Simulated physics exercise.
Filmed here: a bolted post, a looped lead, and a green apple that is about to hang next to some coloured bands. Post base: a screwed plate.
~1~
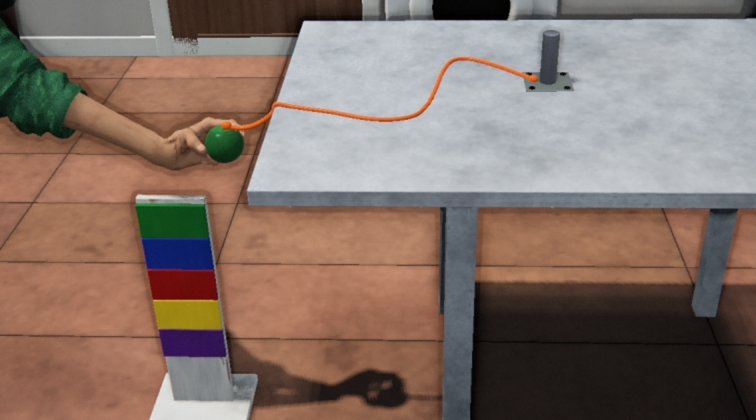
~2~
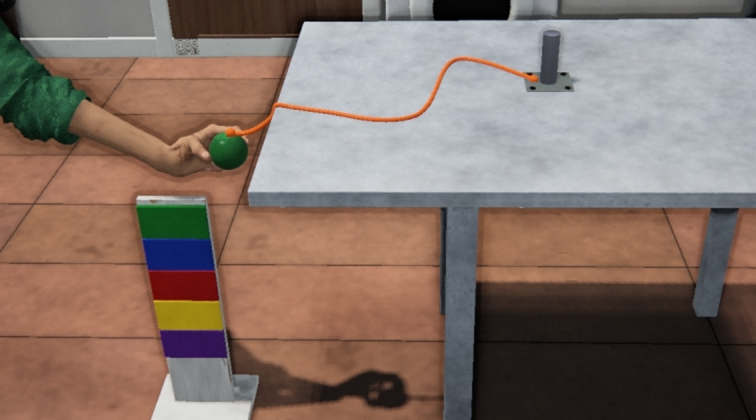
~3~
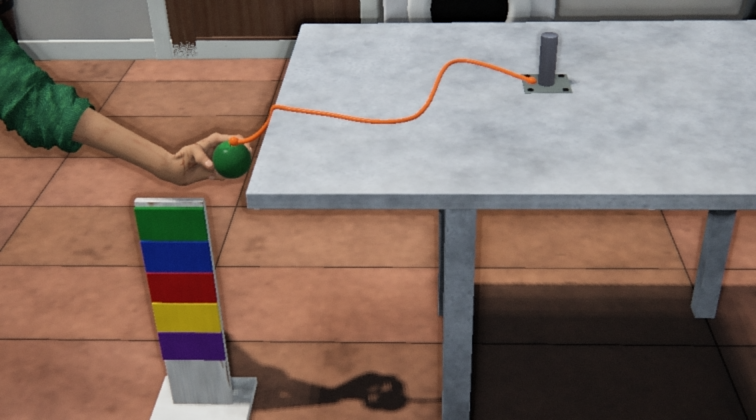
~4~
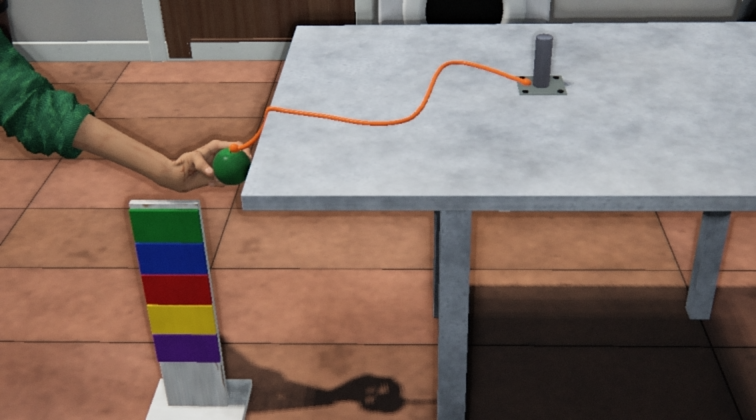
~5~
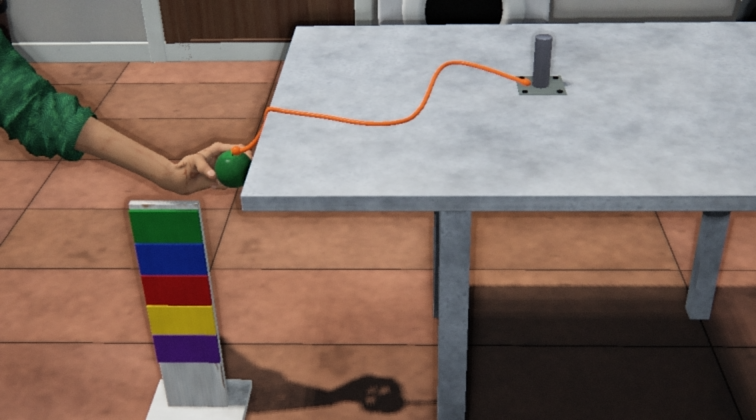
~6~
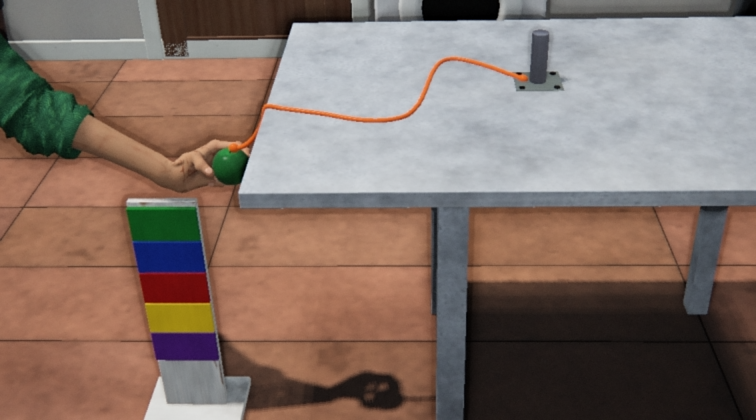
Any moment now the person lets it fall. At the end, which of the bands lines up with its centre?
The band that lines up is red.
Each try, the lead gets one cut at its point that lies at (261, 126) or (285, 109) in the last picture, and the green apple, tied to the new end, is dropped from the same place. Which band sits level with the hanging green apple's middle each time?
Per try - 1: Blue; 2: Green.
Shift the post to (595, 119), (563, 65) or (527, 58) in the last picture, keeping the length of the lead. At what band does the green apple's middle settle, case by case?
Answer, in order: Blue, blue, red.
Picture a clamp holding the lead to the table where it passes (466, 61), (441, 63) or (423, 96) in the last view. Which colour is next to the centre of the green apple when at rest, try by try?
Try one: Blue. Try two: Blue. Try three: Green.
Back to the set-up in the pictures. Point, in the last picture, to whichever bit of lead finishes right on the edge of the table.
Answer: The point at (391, 120).
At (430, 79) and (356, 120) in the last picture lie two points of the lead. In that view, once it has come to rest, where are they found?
To (371, 90) for the first and to (271, 131) for the second.
A little later, apple near (255, 287); level with red.
Next, apple near (311, 257); level with red.
Later still, apple near (285, 275); level with red.
When it is over, apple near (282, 275); level with red. The lead holds its middle at red.
